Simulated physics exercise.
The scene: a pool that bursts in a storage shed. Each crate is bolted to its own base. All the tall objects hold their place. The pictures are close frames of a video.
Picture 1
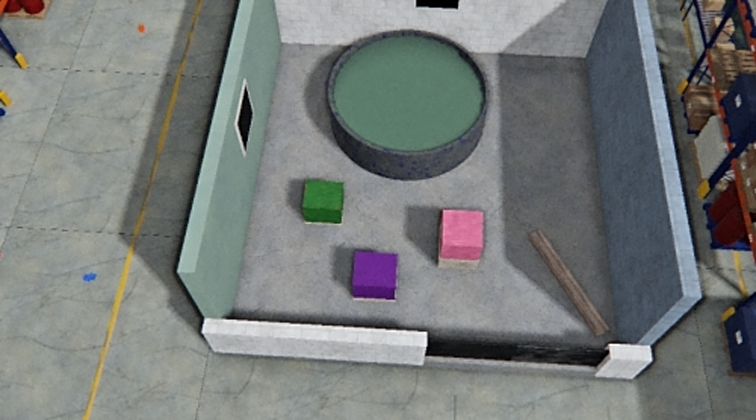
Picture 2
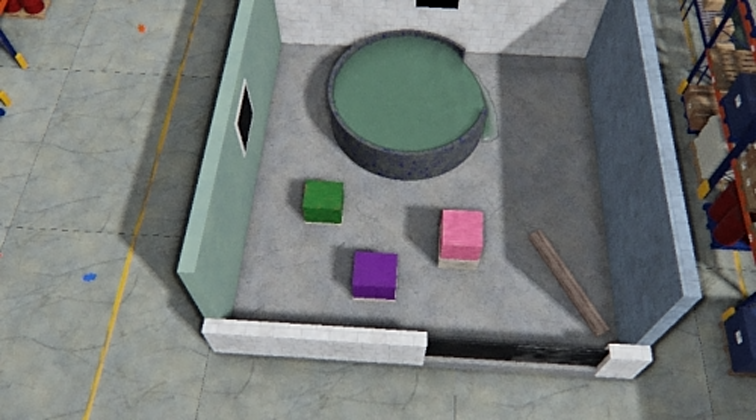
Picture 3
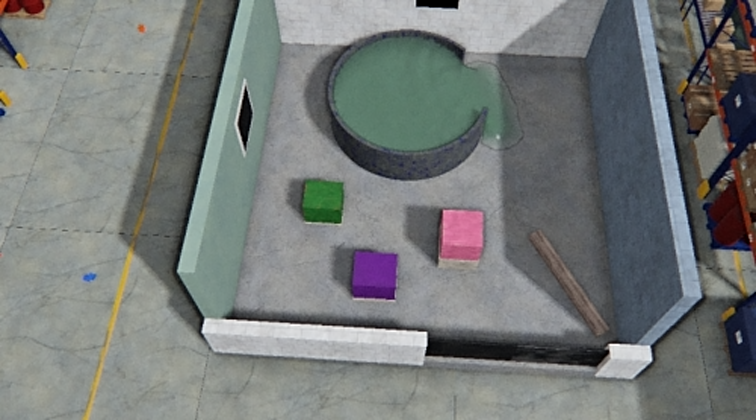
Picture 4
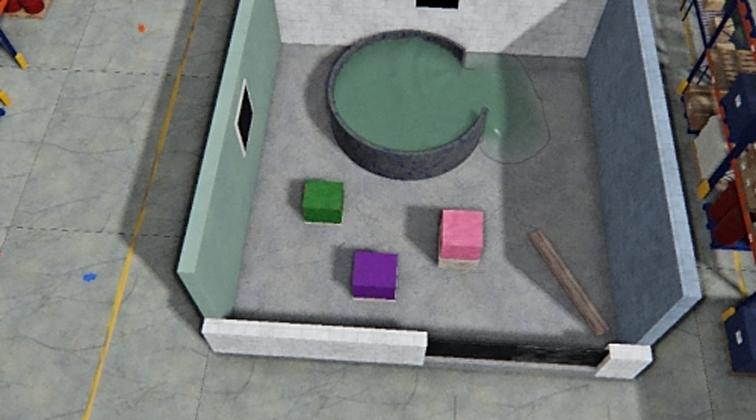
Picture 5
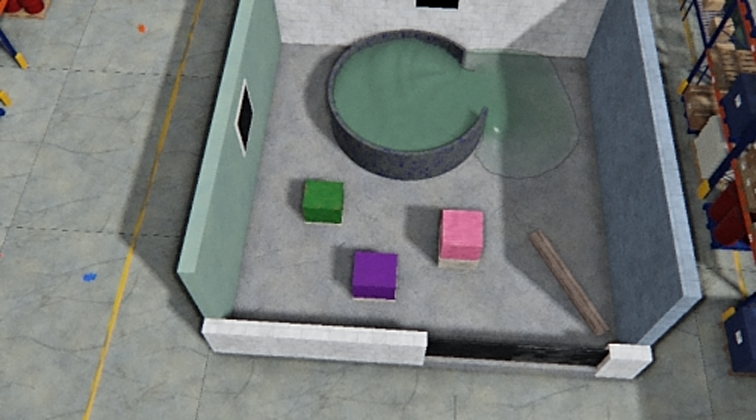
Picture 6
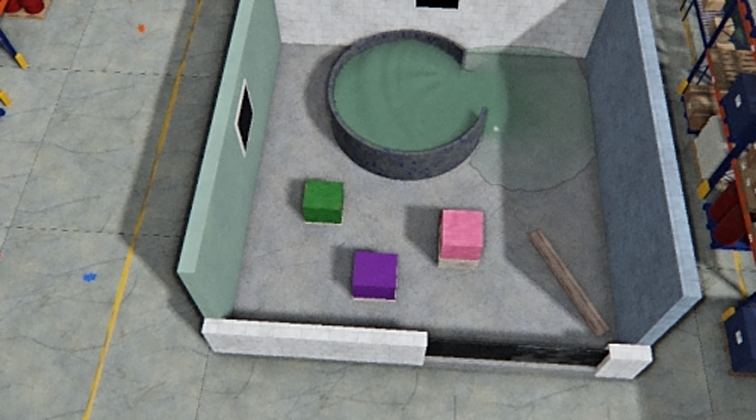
The clip opens on a round pool of still green water in a walled shed, with green, purple and pink blocks and a plank on the floor. A gap opens in the pool's right side and water pours out, spreading rightward across the floor in a widening sheet to the right wall.
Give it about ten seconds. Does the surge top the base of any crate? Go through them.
In the end: The purple crate is soaked; the pink crate keeps dry; the green crate is soaked.
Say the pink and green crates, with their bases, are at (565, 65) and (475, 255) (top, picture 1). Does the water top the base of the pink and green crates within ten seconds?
My reading: The pink crate takes water, the green crate is soaked.
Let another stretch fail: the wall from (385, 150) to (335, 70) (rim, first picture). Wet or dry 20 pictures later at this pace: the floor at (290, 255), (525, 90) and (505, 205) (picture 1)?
In turn: Covered, not flooded, free of water.
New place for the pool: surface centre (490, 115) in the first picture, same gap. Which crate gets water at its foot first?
That is the pink one.
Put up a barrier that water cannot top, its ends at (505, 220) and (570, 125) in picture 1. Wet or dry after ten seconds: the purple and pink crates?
Then: Purple crate takes water, pink crate stays dry.
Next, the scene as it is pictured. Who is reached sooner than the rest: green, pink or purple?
First comes the crate marked pink.
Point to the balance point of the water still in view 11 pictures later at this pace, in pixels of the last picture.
Close to (465, 113).
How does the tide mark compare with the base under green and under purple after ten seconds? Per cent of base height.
Near 420 and 240 in a hundred.
A moment on, water covers 20 % of the floor; the purple crate not reached, the pink crate not reached, the green crate not reached.
Next, water covers 25 % of the floor; the purple crate not reached, the pink crate not reached, the green crate not reached.
Then, water covers 50 % of the floor; the purple crate not reached, the pink crate water round its plinth, the green crate not reached.
Later, water covers 90 % of the floor; the purple crate water round its plinth, the pink crate water round its plinth, the green crate water round its plinth.
In the end, water covers 100 % of the floor; the purple crate was topped, the pink crate stayed above the water, the green crate was topped.
